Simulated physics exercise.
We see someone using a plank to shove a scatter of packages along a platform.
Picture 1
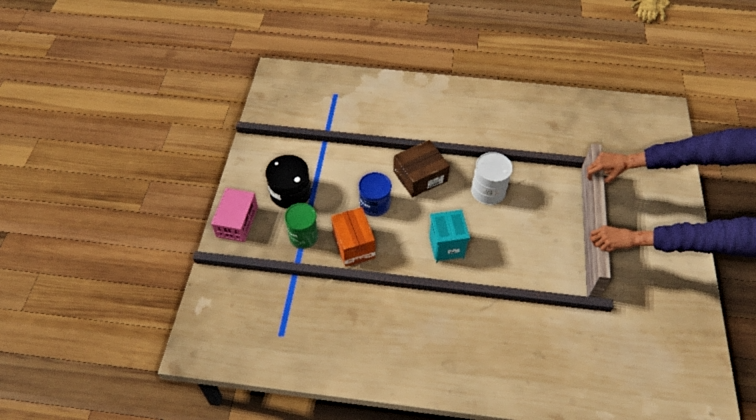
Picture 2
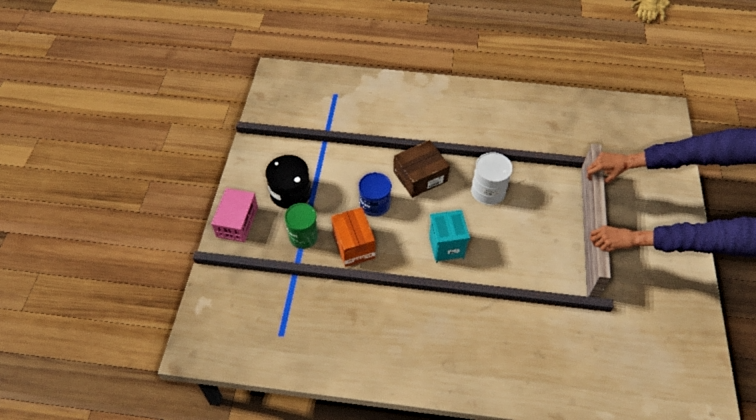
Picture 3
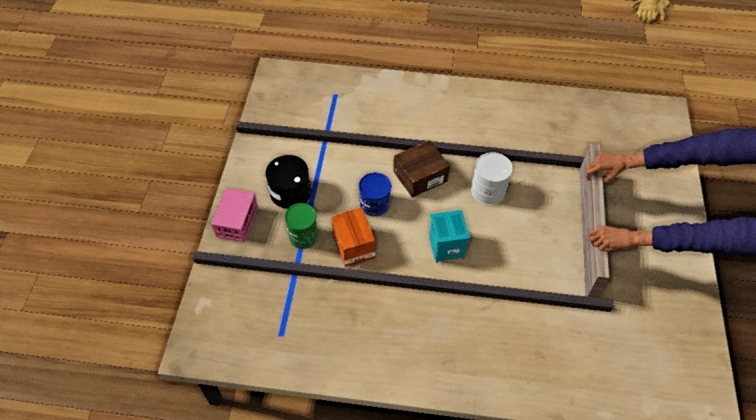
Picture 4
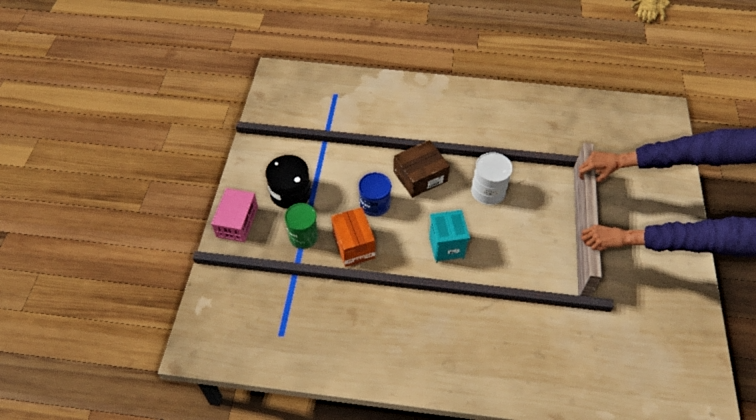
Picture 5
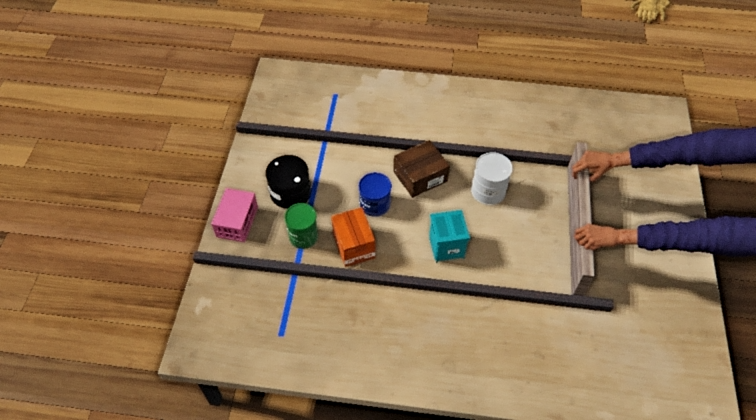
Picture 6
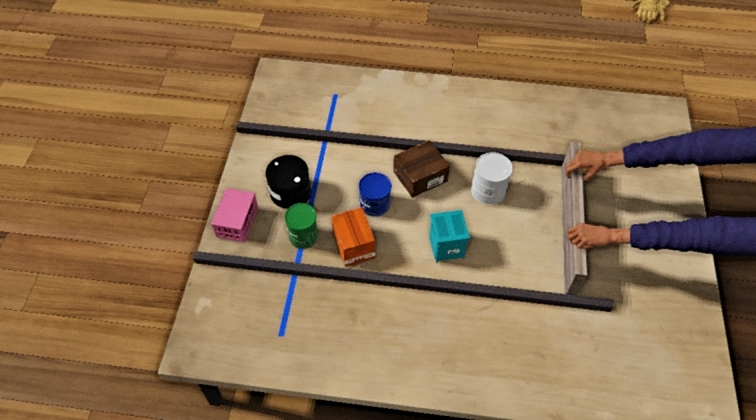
Hands in purple sleeves sliding a plank slightly left along a railed table, the scattered colourful boxes and canisters ahead staying still.
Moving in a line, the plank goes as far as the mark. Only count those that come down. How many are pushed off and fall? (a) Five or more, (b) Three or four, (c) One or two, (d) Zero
One or two (c).
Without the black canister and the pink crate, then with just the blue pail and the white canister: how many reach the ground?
Counts - first: 0; second: 1.
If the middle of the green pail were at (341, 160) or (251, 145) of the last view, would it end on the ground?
The green pail is safe at the first spot and is safe at the second.
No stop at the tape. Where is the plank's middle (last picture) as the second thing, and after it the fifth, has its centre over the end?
I'd put it close to (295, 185) and later close to (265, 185).
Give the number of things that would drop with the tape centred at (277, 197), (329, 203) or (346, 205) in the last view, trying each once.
The counts would be 2, 0 and 0.
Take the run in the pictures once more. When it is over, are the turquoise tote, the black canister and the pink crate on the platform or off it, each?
Going one by one: The turquoise tote stays aboard, the black canister stays aboard, and the pink crate ends up off.
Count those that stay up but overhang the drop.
I make it 0.
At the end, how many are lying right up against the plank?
3 end up touching it.
A little later, none off yet; pink crate at rest near (235, 215); black canister at rest near (289, 182); green pail at rest near (302, 227).
When it is over, the number that fall off is one or two; down, pink crate.
